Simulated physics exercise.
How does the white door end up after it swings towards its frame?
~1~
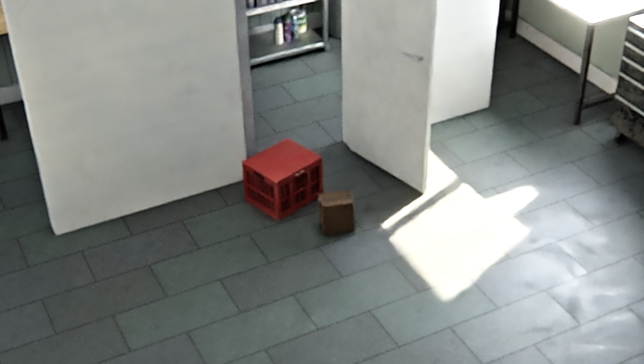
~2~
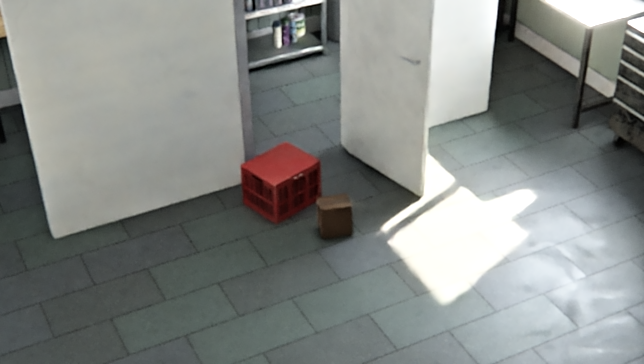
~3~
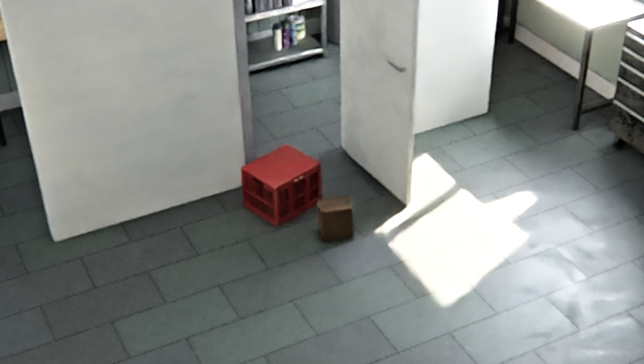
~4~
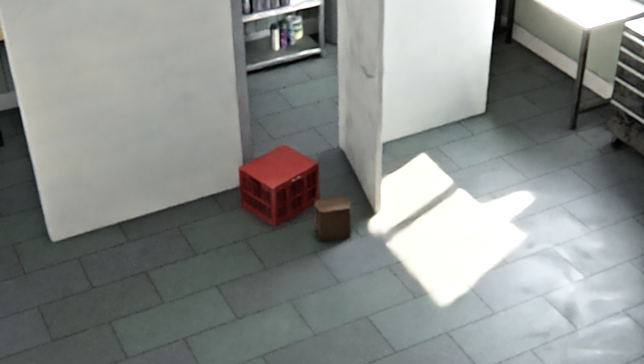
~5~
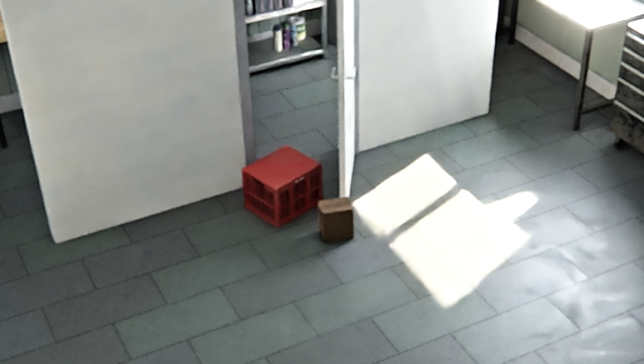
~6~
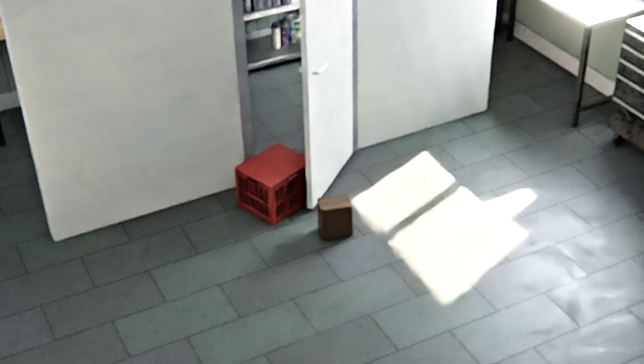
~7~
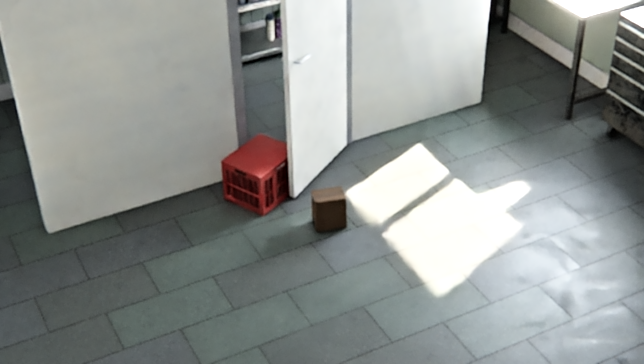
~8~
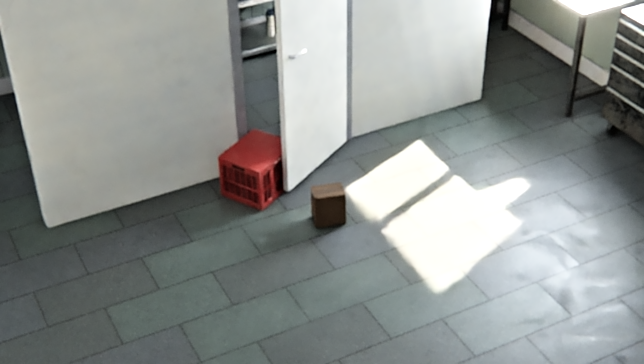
It stops short of shutting and is left partly open, with the red crate in the gap.
